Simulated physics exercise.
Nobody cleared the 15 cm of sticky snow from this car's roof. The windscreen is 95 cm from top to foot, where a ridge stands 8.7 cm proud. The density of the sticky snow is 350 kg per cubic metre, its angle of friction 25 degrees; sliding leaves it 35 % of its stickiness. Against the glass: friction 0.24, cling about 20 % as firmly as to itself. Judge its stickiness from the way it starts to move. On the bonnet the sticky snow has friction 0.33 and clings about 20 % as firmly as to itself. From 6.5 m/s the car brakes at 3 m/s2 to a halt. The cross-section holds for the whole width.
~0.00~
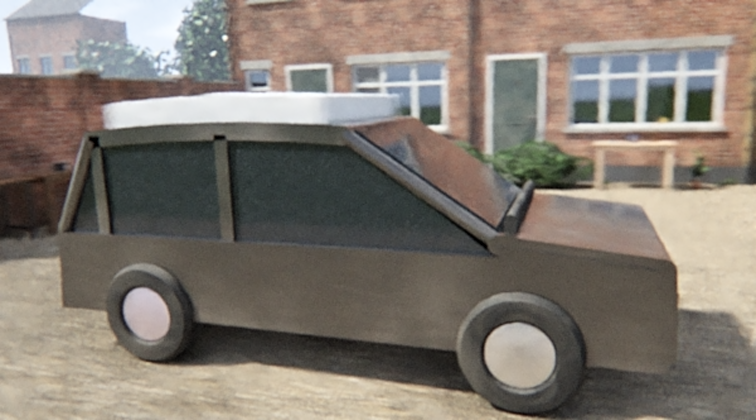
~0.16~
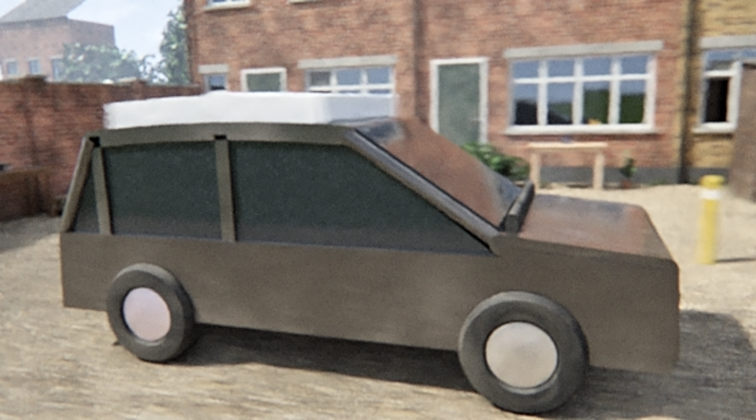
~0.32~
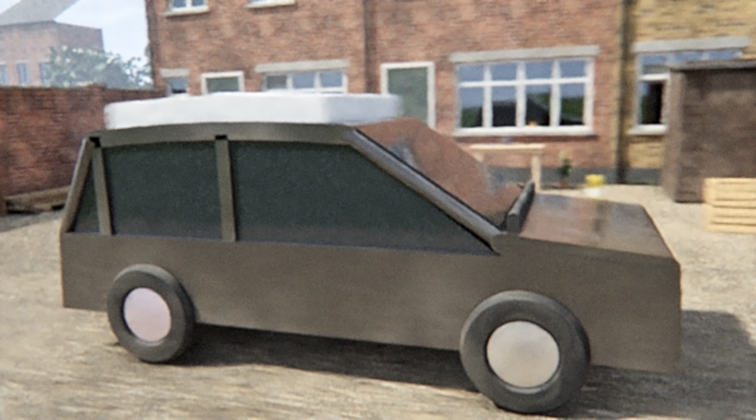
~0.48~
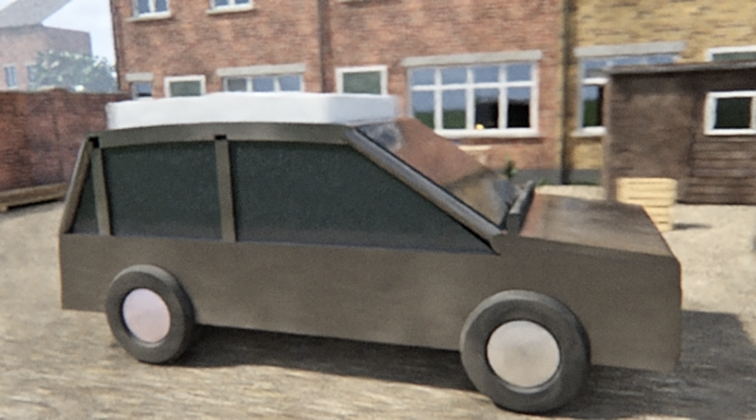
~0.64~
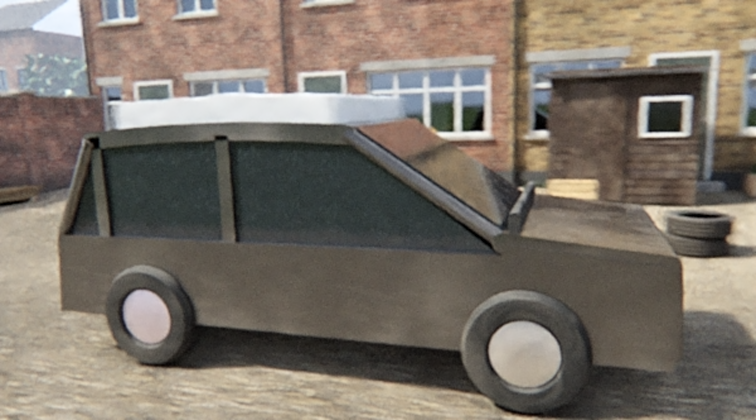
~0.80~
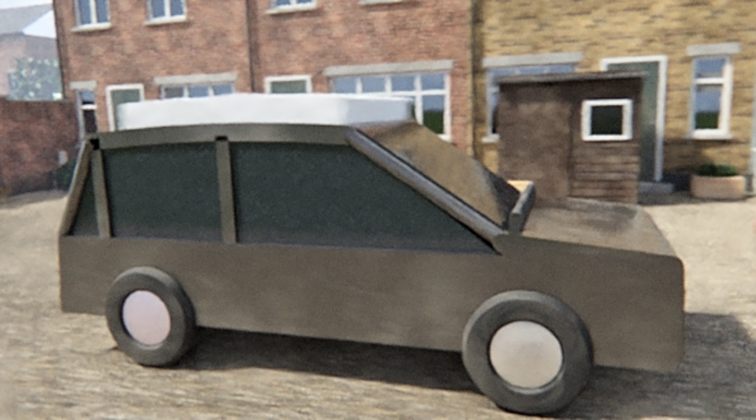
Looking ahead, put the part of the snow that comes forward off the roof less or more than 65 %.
It comes out more than 65 %.
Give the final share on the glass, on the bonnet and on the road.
About 10 % on the glass, 16 % on the bonnet, 75 % on the road.
By 1.43 s, 67 % of the snow is on the roof, 33 % on the glass, none on the bonnet and none has gone off the nose.
By 2.18 s, none of the snow is on the roof, 34 % on the glass, 62 % on the bonnet and 3 % has gone off the nose.
By 2.92 s, none of the snow is on the roof, 10 % on the glass, 24 % on the bonnet and 65 % has gone off the nose.
By 3.67 s, none of the snow is on the roof, 10 % on the glass, 16 % on the bonnet and 73 % has gone off the nose.
By 3.77 s, at the end, none of the snow is on the roof, 10 % on the glass, 16 % on the bonnet and 73 % has gone off the nose.
